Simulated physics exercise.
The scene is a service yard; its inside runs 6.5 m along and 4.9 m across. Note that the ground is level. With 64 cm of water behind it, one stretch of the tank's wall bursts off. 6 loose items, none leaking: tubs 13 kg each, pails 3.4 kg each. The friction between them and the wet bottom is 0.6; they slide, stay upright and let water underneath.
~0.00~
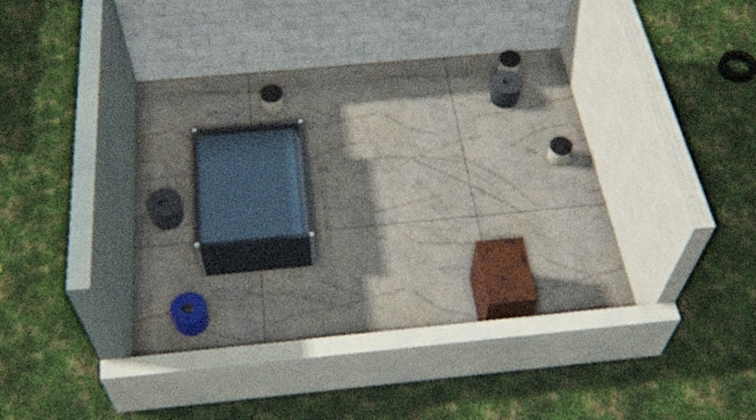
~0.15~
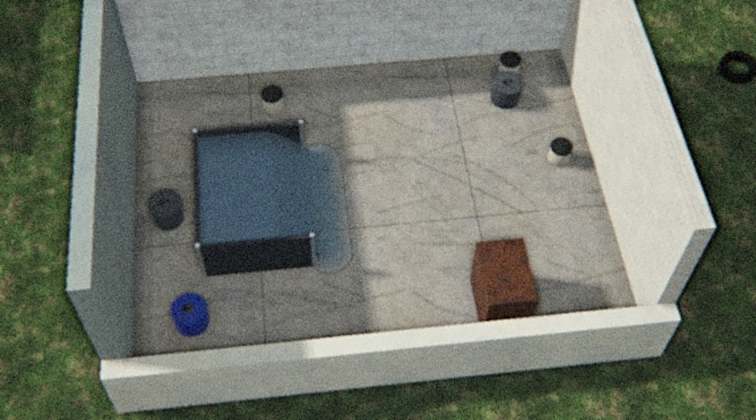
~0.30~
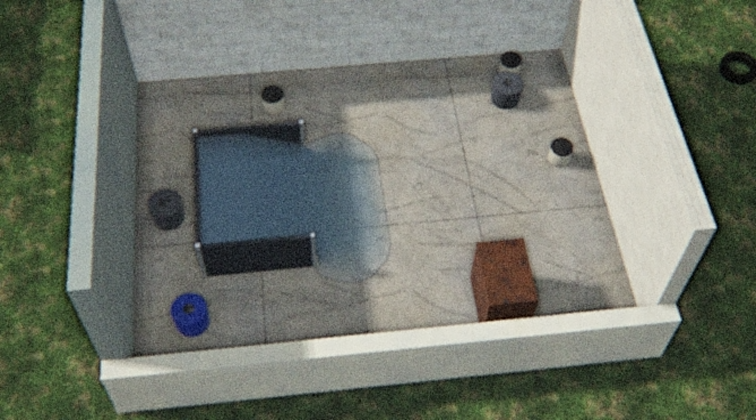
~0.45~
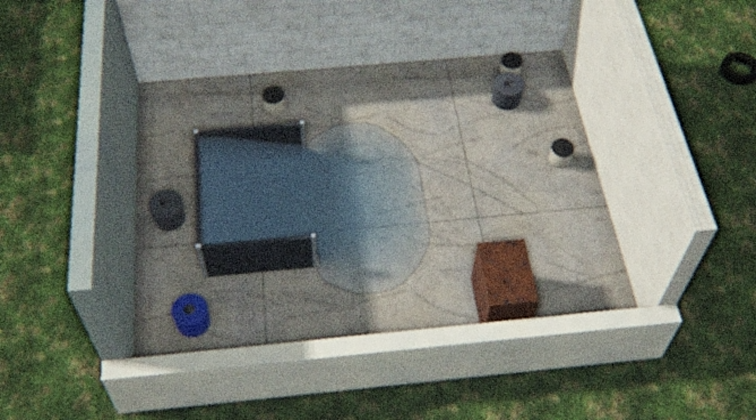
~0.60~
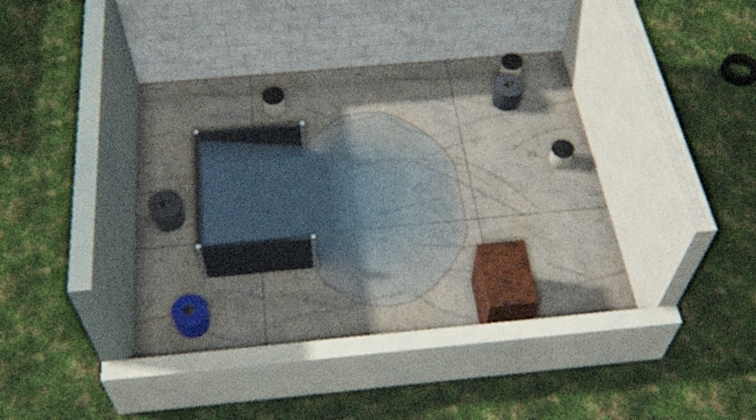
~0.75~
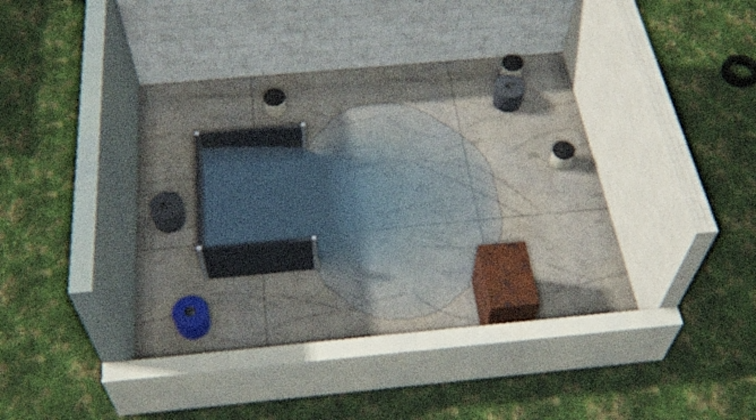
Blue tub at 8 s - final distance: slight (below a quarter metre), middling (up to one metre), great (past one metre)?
Result: Near standstill.
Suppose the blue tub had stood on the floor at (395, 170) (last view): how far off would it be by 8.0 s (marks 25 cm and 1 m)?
By that time it is swept a long way.
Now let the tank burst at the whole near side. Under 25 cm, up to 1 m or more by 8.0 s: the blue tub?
After that, the blue tub is washed away.
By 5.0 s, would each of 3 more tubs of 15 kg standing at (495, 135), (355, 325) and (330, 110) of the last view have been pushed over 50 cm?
The first one ends up beyond that, the second inside that, the third inside that.
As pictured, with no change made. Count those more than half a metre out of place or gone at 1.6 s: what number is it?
Answer: 0.
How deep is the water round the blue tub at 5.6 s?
Depth approx. 2 cm.
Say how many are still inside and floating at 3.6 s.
My tally comes to 3.
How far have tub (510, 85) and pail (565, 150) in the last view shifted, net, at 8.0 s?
60 cm and 150 cm, respectively.
After 1.6 s the blue tub is near (190, 312), 0.0 m from its start, aground; 1 afloat.
After 3.6 s the blue tub is near (190, 312), 0.0 m from its start, aground; 3 afloat.
After 5.6 s the blue tub is near (190, 312), 0.0 m from its start, aground; 2 afloat.
After 8.0 s the blue tub is near (190, 312), 0.0 m from its start, aground; 4 afloat.
